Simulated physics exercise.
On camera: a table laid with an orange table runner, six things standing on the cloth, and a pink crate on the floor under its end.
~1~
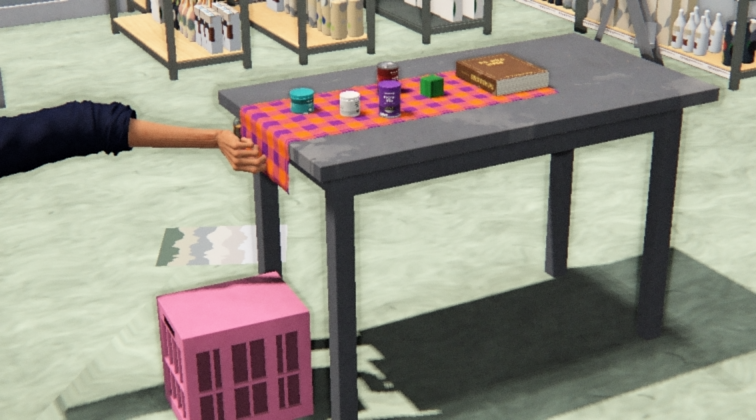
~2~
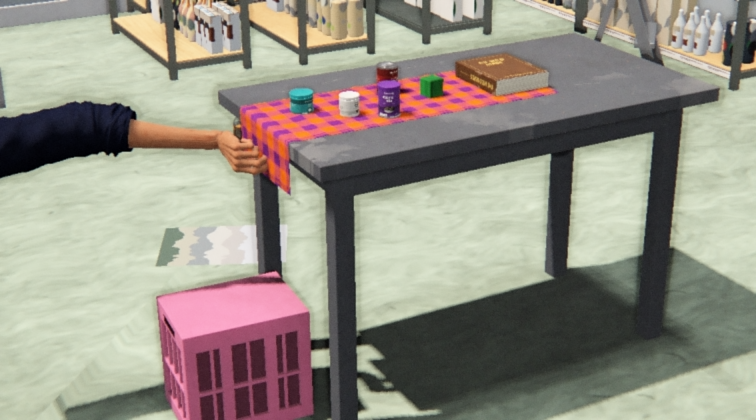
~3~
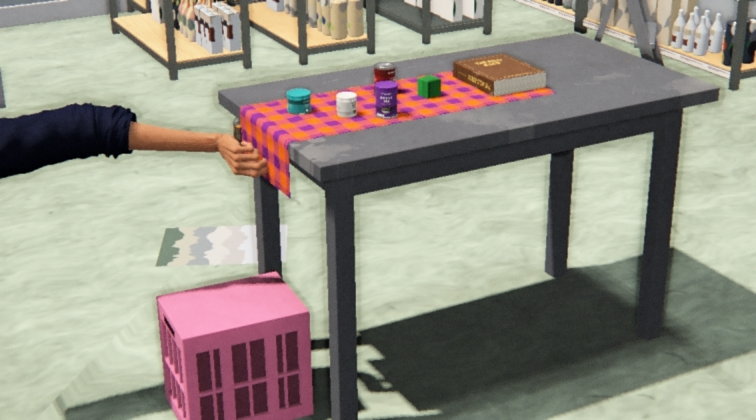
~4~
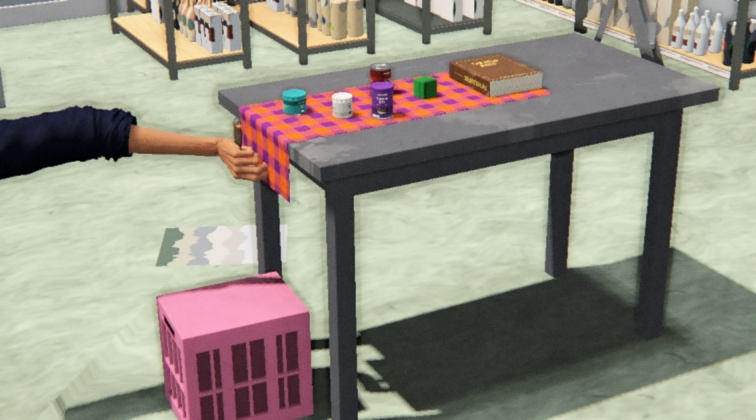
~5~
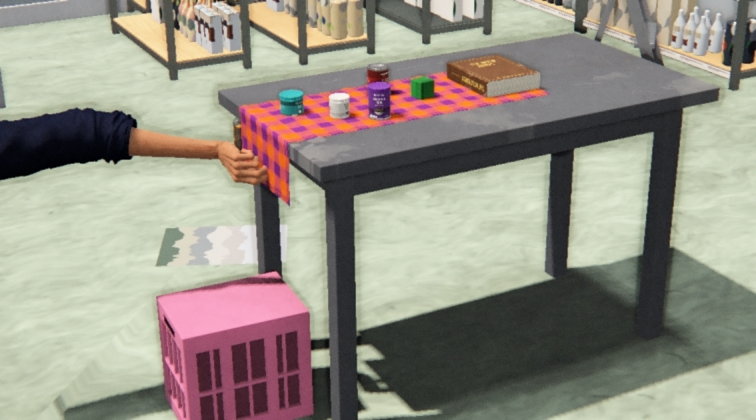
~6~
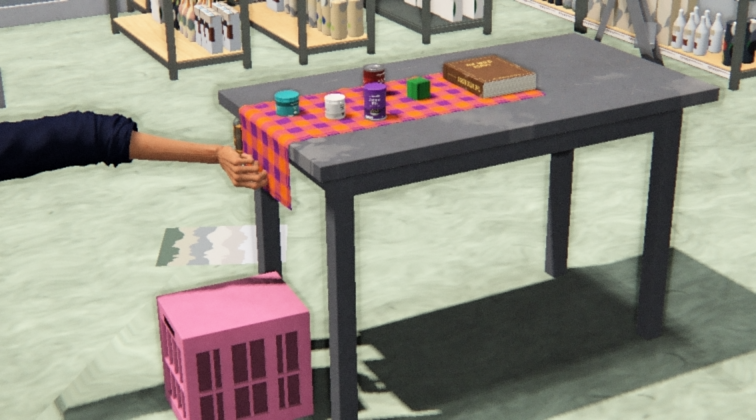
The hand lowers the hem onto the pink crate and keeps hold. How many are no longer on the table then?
The table loses three.
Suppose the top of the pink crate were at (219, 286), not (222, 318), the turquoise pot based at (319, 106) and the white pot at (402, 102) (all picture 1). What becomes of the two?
The turquoise pot tumbles off; the white pot survives.
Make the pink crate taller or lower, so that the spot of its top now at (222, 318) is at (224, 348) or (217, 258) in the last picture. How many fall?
It would be 4 and 1.
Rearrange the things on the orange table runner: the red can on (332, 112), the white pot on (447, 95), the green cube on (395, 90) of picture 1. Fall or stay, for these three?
The red can goes over; the white pot keeps its place on top; the green cube survives.
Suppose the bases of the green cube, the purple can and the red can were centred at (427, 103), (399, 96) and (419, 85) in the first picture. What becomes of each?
The green cube survives, the purple can holds on, the red can remains up.
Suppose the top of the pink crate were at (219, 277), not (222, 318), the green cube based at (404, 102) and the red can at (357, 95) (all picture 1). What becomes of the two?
The green cube survives; the red can keeps its place on top.
A little later, hem near (267, 235); turquoise pot gone.
Next, hem on the crate; turquoise pot, white pot and purple can gone.
When it is over, hem on the crate; turquoise pot, white pot and purple can gone. The count of fallen things is three.
